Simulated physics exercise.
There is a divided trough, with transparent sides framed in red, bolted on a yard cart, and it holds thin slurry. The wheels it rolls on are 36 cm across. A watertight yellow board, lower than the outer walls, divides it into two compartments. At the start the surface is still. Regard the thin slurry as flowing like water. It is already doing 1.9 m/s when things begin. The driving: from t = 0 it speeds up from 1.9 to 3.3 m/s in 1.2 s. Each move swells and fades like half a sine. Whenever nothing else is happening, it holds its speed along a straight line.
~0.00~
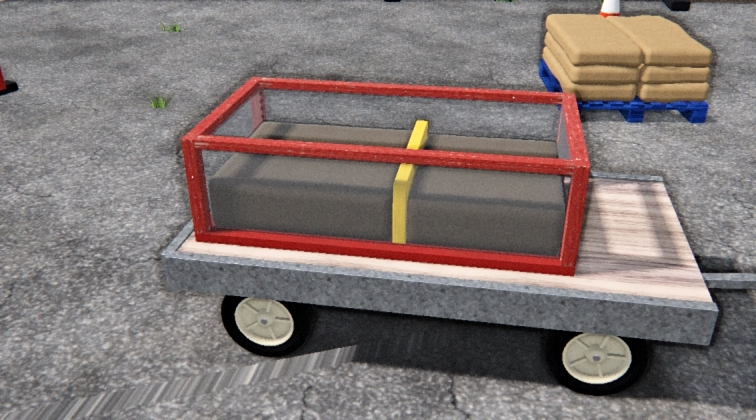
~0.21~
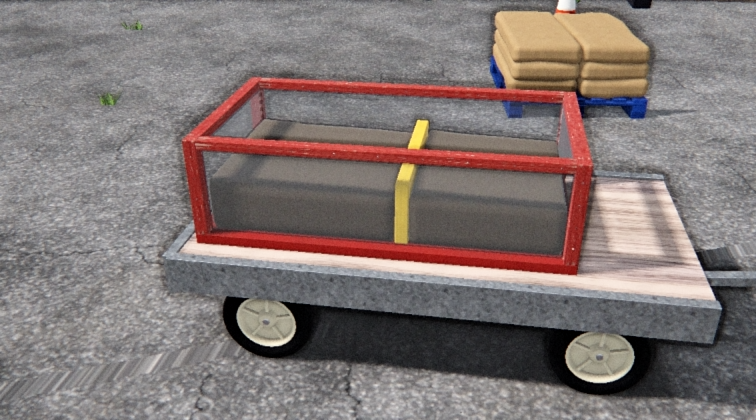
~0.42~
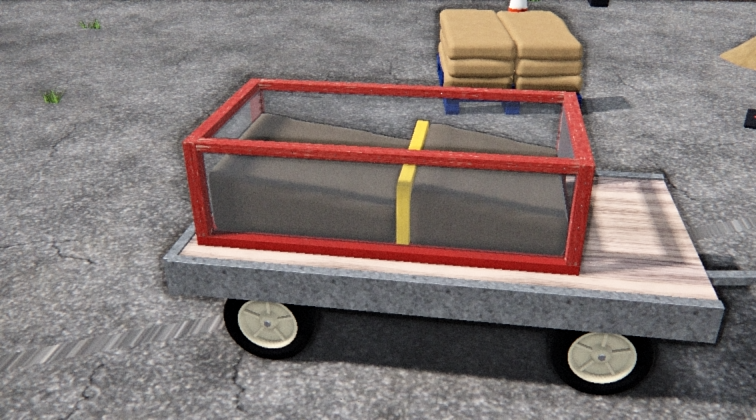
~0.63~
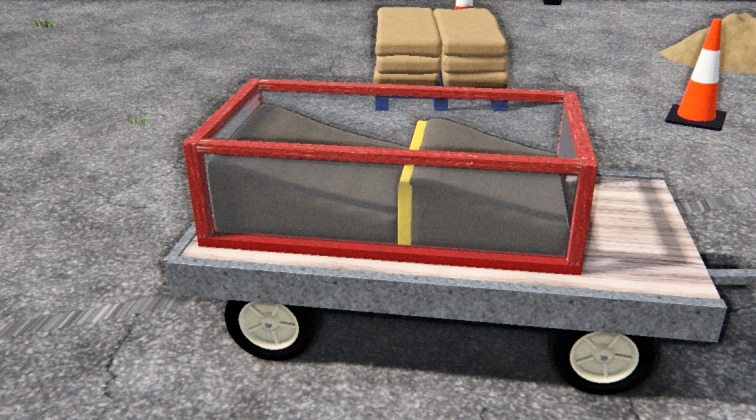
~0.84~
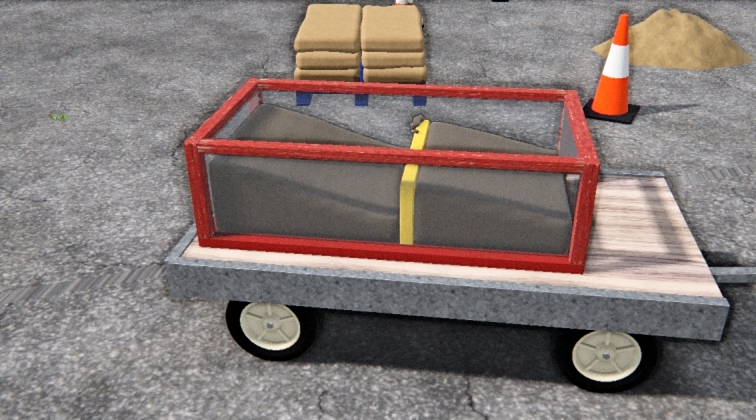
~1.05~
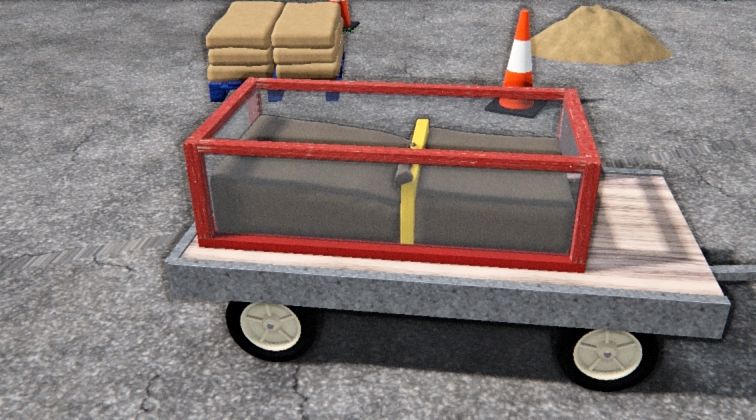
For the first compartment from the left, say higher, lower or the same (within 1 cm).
Oh, that one kept what it had.
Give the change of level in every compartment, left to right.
From the left they end at 0 and 0.
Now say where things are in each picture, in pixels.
The first frame shows surface heights from the left, (309, 180), (486, 193); board top at (400, 186); the front is on the right, levels are read along the near wall; a wheel hub at (262, 326).
The second frame shows surface heights from the left, (311, 181), (488, 193).
The third frame shows surface heights from the left, (312, 183), (490, 193).
The fourth frame shows surface heights from the left, (313, 184), (491, 195).
The fifth frame shows surface heights from the left, (314, 185), (494, 192).
The sixth frame shows surface heights from the left, (314, 179), (494, 194); a wheel hub at (268, 331).
After 1.35 s the mean depths from the left are 20, 19 cm.
After 1.85 s the mean depths from the left are 20, 19 cm.
After 2.25 s the mean depths from the left are 20, 19 cm.
After 4.18 s the mean depths from the left are 20, 19 cm.
